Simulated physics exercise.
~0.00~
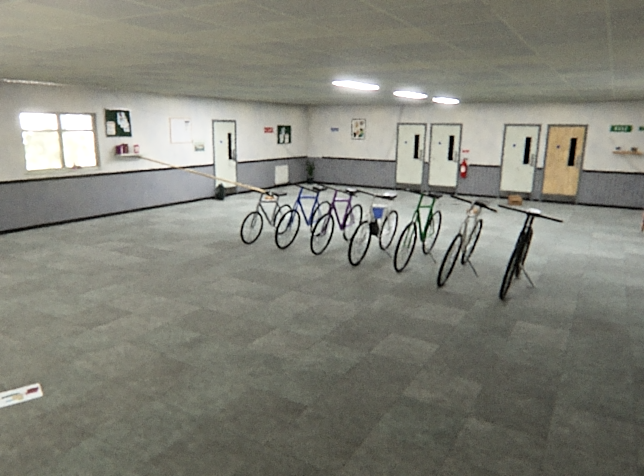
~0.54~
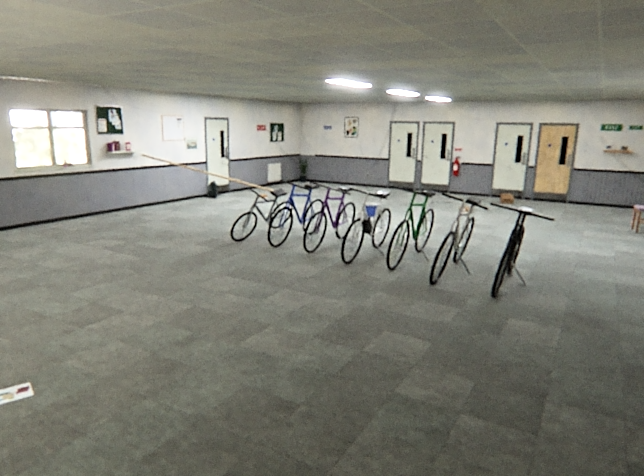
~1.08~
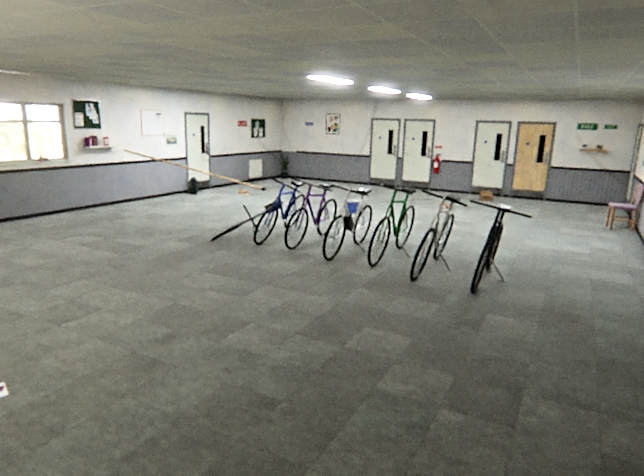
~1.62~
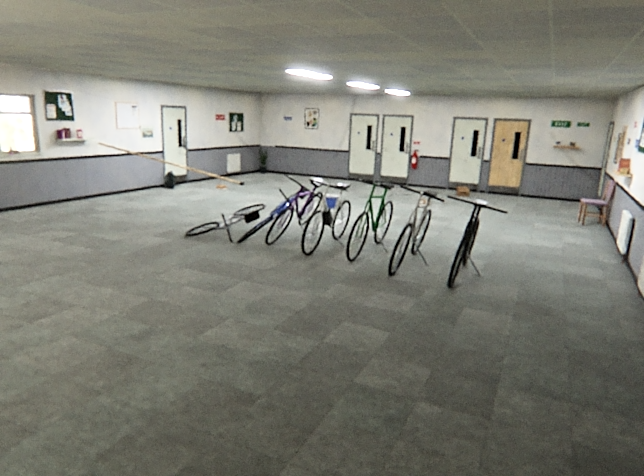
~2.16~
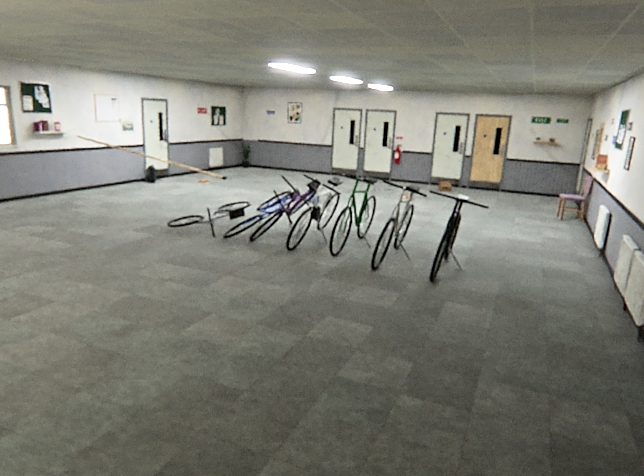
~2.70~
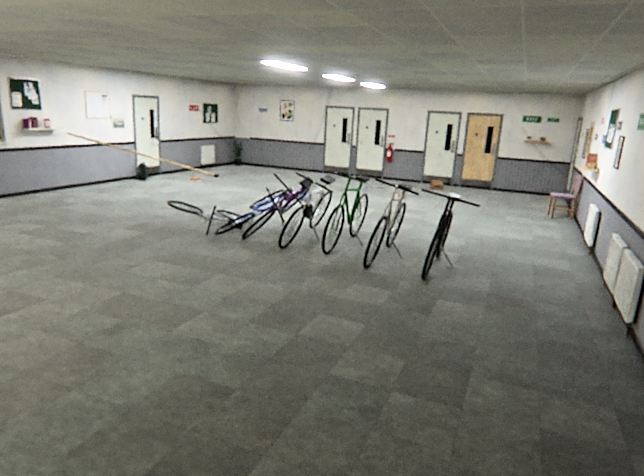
We see a row of parked bicycles in a carpeted room as a long pole reaches the leftmost one, which topples to the floor; the blue and purple bicycles then tip over in turn, ending slumped against their neighbours, while the green bicycle and those to its right stay standing.
